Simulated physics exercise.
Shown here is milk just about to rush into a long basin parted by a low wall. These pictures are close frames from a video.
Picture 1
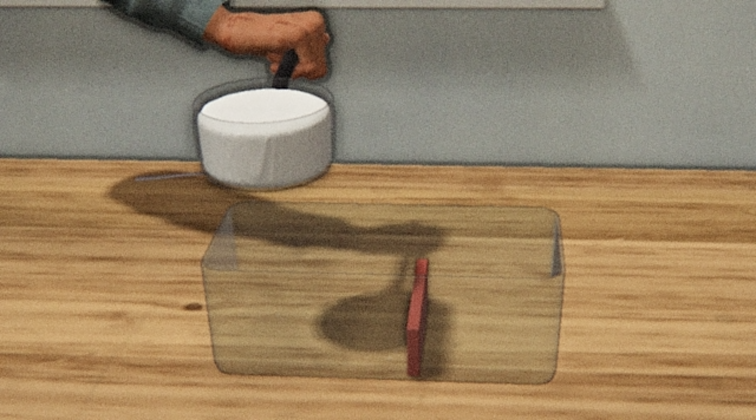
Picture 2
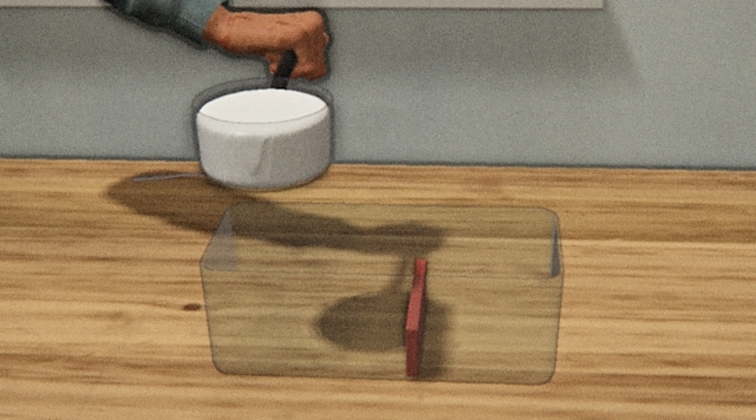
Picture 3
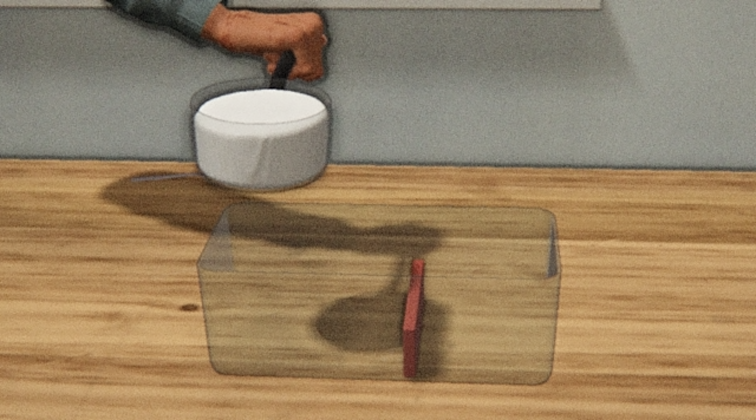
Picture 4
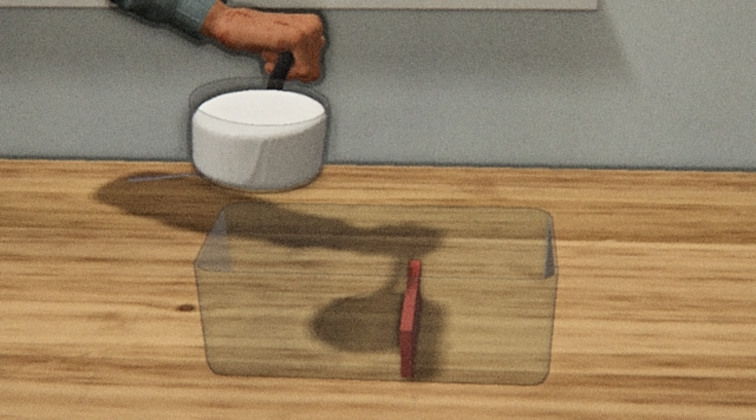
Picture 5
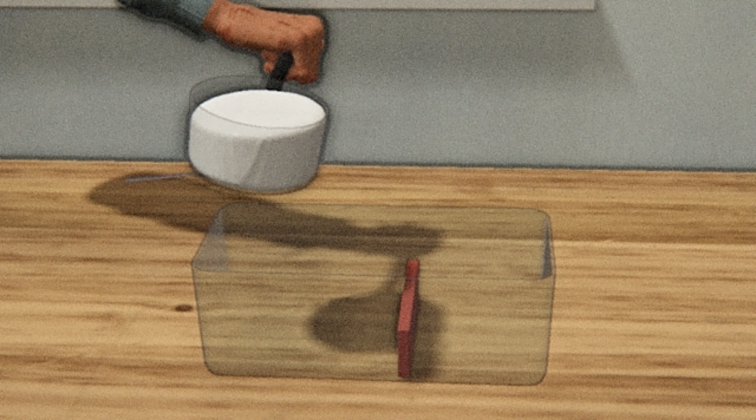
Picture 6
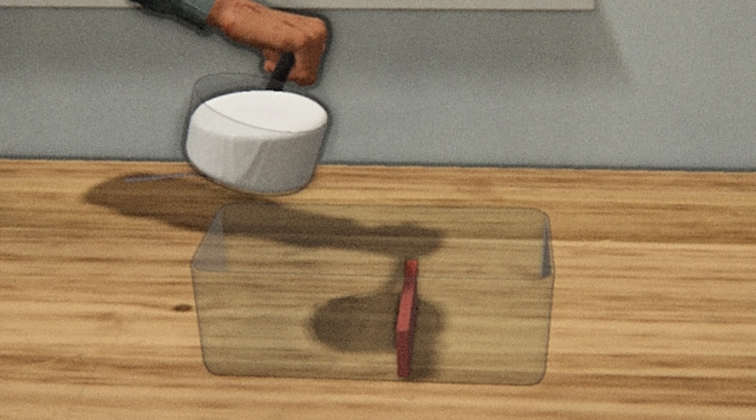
A white pot of milk, gripped by a hand at its dark handle, hangs almost level above a wooden surface, behind a long clear basin with a low red wall inside. The hand gradually tilts the pot toward the right, its right edge dipping while the milk's surface stays nearly level.
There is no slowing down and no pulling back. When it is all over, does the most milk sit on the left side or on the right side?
The section to the left gets the largest share.
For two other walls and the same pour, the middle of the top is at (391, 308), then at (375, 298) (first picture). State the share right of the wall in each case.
About 60 % and 70 %.
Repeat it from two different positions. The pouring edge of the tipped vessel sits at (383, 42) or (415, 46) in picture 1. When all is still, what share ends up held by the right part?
It works out to around 80 % and then around 95 %.
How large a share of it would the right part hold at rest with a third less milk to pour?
It works out near 0 percent.
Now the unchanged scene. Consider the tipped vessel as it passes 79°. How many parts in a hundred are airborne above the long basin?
Roughly 30 %.
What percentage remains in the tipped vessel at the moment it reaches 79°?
I'd reckon near 40 percent is still held at that tilt.
A moment on, the tilt is 79° and 41 per cent is still to pour, 20 is left of the wall and 8 right of it.
Next, the tilt is 113° and 4 per cent is still to pour, 74 is left of the wall and 17 right of it.
Then the tilt is 117° and 0 per cent is still to pour, 81 is left of the wall and 18 right of it.
Later the tilt is 117° and 0 per cent is still to pour, 81 is left of the wall and 18 right of it.
In the end 81 per cent lies left of the wall, 18 right of it and 1 outside.
